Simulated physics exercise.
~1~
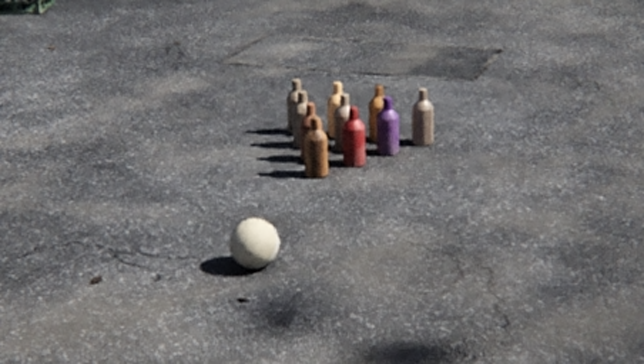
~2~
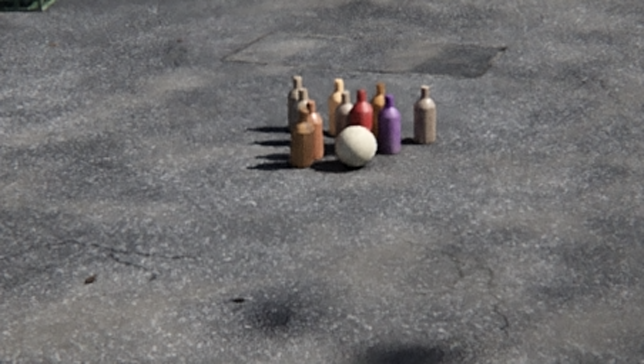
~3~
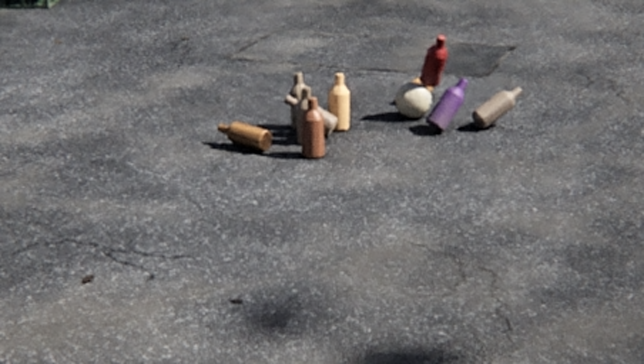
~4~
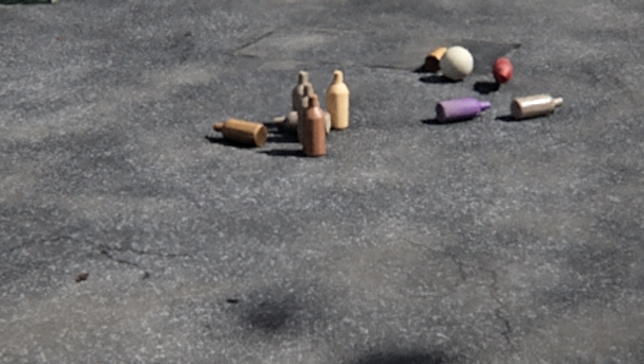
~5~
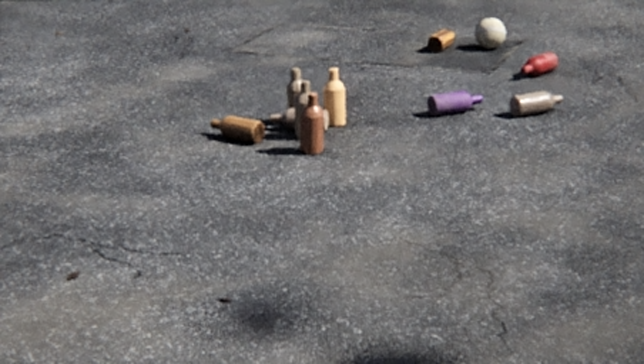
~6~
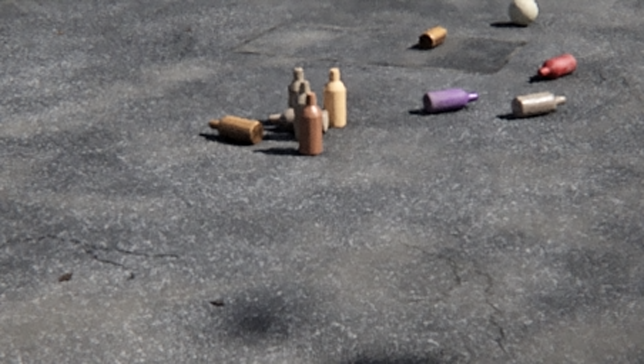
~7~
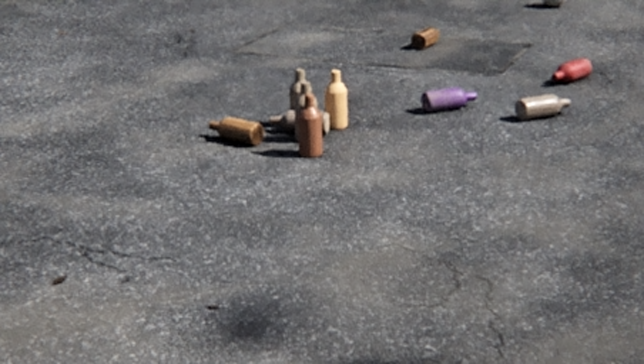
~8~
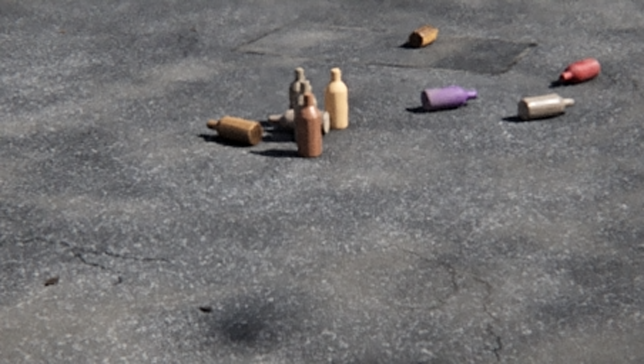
The video shows a pale ball rolling across grey pavement into a cluster of bottle-shaped wooden skittles, scattering several, including the red and purple ones. The ball rolls on toward the upper right and out of view, leaving some skittles lying flat and a small group still standing.
